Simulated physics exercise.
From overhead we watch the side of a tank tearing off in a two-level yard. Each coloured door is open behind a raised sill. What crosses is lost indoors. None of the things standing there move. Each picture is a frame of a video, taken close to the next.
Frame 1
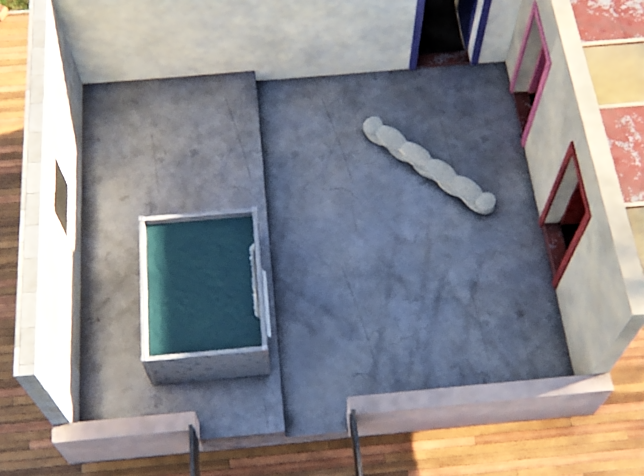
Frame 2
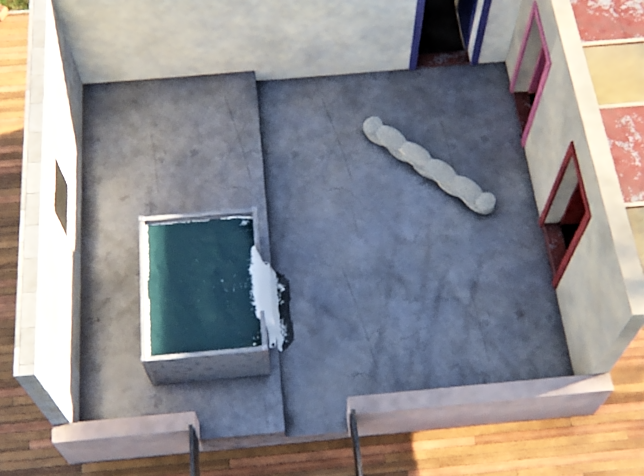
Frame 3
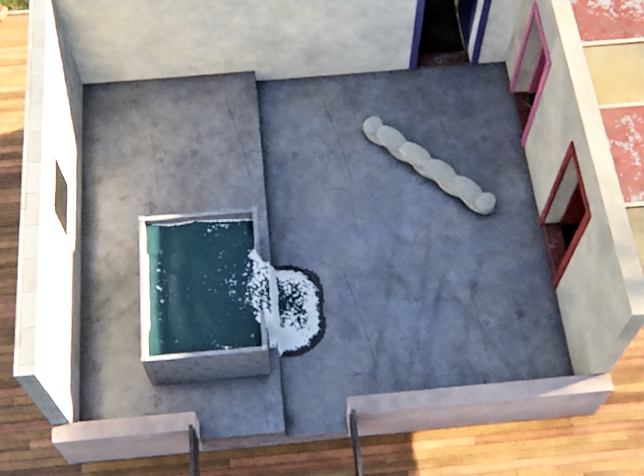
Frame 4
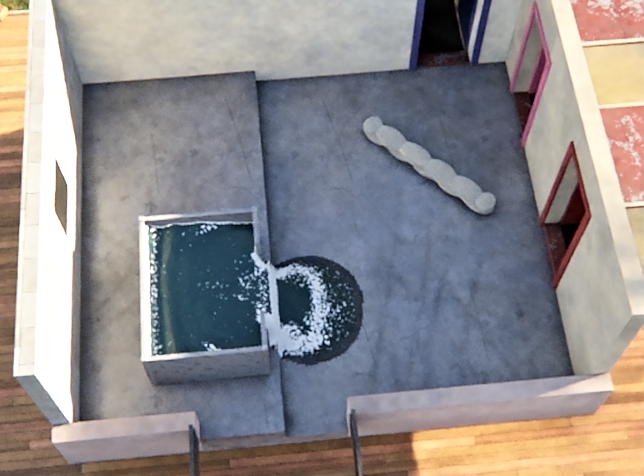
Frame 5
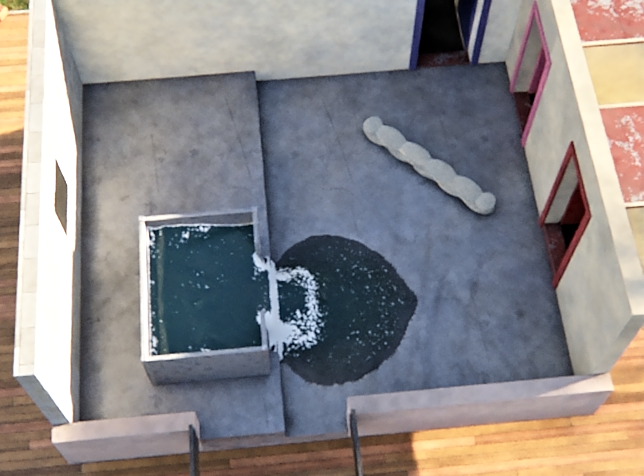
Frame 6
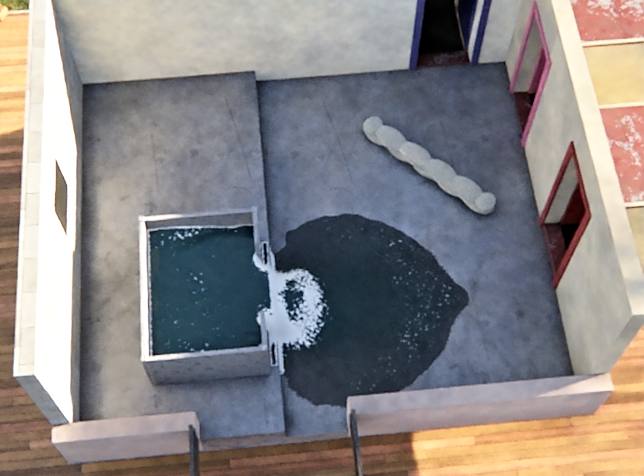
Water bursts through the right side of an open tank in a walled, two-level yard, foaming onto the lower floor and spreading rightward in a widening dark pool, while a pale, lumpy bar lies still beyond it.
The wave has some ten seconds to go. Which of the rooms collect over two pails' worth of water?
The red door collects over two pails; the pink door collects two pails or less; the blue door collects over two pails.
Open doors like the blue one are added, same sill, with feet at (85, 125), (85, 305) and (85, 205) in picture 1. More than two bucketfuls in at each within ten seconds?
Below; below; below.
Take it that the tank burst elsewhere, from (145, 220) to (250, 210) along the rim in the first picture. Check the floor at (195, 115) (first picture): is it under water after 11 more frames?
It would be drenched.
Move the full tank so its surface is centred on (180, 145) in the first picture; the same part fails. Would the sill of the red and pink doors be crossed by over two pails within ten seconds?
The red door exceeds the limit, and the pink door exceeds the limit.
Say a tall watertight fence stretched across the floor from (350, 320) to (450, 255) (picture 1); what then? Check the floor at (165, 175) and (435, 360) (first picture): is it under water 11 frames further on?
Note: Point one left unsoaked, point two drenched.
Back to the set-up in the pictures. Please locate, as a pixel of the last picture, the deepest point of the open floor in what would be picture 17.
My estimate is about (563, 381).
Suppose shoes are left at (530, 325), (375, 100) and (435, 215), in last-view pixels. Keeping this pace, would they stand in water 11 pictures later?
As listed: Covered, free of water, under water.
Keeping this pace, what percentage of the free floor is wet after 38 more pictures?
That's roughly 60 per cent.
A moment on, water covers 35 % of the floor; the red door under two buckets in, the pink door not reached, the blue door not reached.
Next, water covers 40 % of the floor; the red door over two buckets in, the pink door wet at the sill, nothing in, the blue door not reached.
Then, water covers 50 % of the floor; the red door far over two buckets in, the pink door wet at the sill, nothing in, the blue door wet at the sill, nothing in.
Later, water covers 60 % of the floor; the red door far over two buckets in, the pink door wet at the sill, nothing in, the blue door over two buckets in.
In the end, water covers 60 % of the floor; the red door far over two buckets in, the pink door under two buckets in, the blue door over two buckets in.
